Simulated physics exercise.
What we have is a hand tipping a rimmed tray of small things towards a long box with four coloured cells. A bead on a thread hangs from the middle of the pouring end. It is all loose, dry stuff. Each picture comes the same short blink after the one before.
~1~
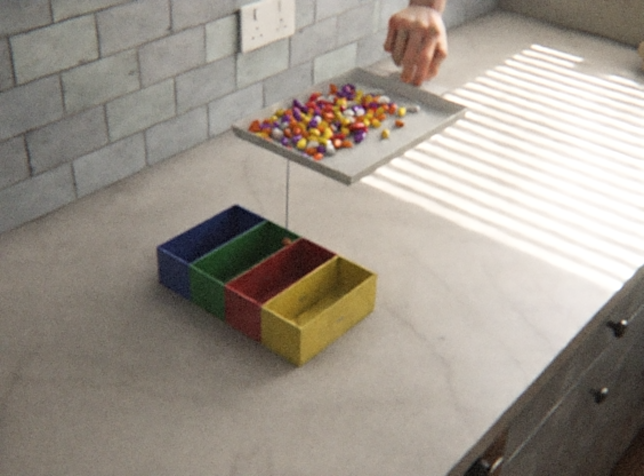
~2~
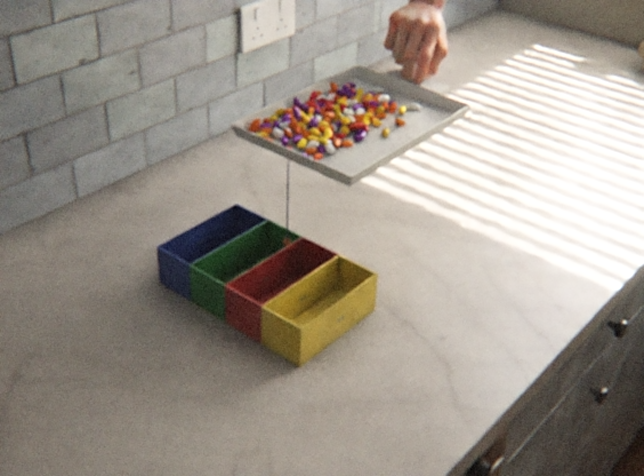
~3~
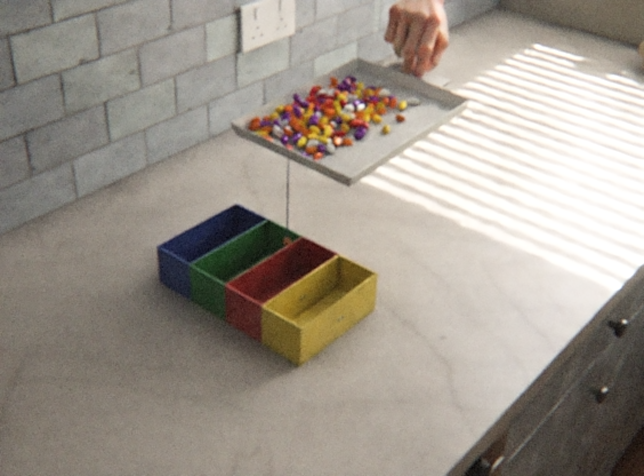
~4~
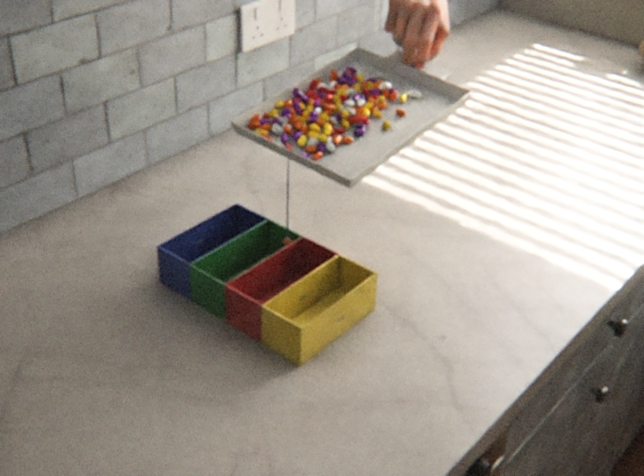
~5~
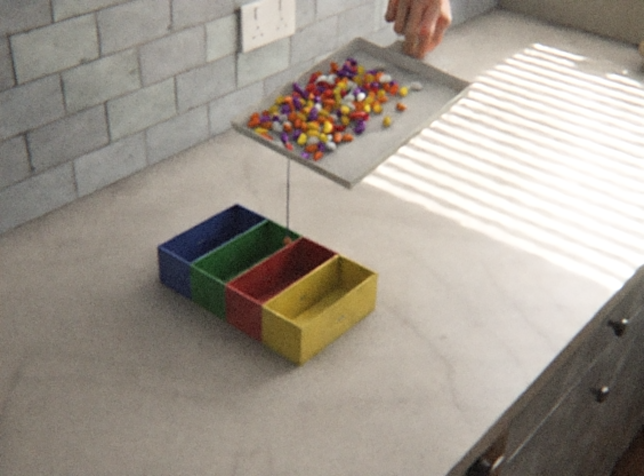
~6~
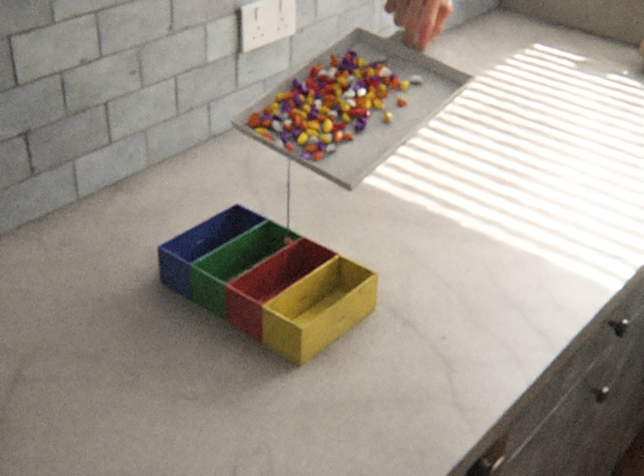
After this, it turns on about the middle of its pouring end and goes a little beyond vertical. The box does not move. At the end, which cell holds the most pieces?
The yellow one ends fullest.
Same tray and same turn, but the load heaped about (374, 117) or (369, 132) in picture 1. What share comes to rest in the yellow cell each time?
In turn 70 and 70 in a hundred.
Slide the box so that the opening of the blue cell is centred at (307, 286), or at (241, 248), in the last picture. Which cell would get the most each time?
First the cell in blue, then that red cell.
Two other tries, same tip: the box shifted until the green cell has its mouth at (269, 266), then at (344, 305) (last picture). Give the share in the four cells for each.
The first gives 100 %, the second 80 %.
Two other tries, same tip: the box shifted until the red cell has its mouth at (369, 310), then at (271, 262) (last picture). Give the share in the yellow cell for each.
The first gives 0 %, the second 50 %.
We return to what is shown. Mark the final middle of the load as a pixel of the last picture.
Close to (302, 327).
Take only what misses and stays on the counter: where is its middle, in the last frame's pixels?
At about (315, 408).
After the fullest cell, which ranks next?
Second comes the red one.
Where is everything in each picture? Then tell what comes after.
Corners of the pouring end at (236, 124) and (350, 173), level; middle of the load at (328, 117), jelly beans; bead on its thread at (286, 242); blue cell at (174, 270); green cell at (208, 290); red cell at (243, 311); yellow cell at (281, 333), in the first frame.
Corners of the pouring end at (236, 123) and (350, 174), level; middle of the load at (329, 116), in the second frame.
Corners of the pouring end at (236, 122) and (350, 174), tipped barely, lowest at the right corner; middle of the load at (329, 113), in the third frame.
Corners of the pouring end at (235, 121) and (350, 176), tipped a little, lowest at the right corner; middle of the load at (329, 108), in the fourth frame.
Corners of the pouring end at (235, 120) and (350, 178), tipped a little, lowest at the right corner; middle of the load at (329, 104), in the fifth frame.
Corners of the pouring end at (235, 119) and (350, 181), tipped a little, lowest at the right corner; middle of the load at (329, 100); blue cell at (175, 270); green cell at (209, 289); red cell at (245, 310); yellow cell at (283, 332), in the sixth frame.
Soon, tray tipped steeply; nearly all on the tray; a stray few in the yellow cell; a stray few falling or outside the box.
A while on, tray tipped right over; about two thirds on the tray; a stray few in the yellow cell; about a third falling or outside the box.
Towards the end, tray tipped past a quarter turn; about two thirds in the yellow cell; about a quarter in the red cell; a small part in the green cell; a small part falling or outside the box.
Finally, tray tipped past a quarter turn; about two thirds in the yellow cell; about a quarter in the red cell; a small part in the green cell; none in the blue cell; a small part outside the box.
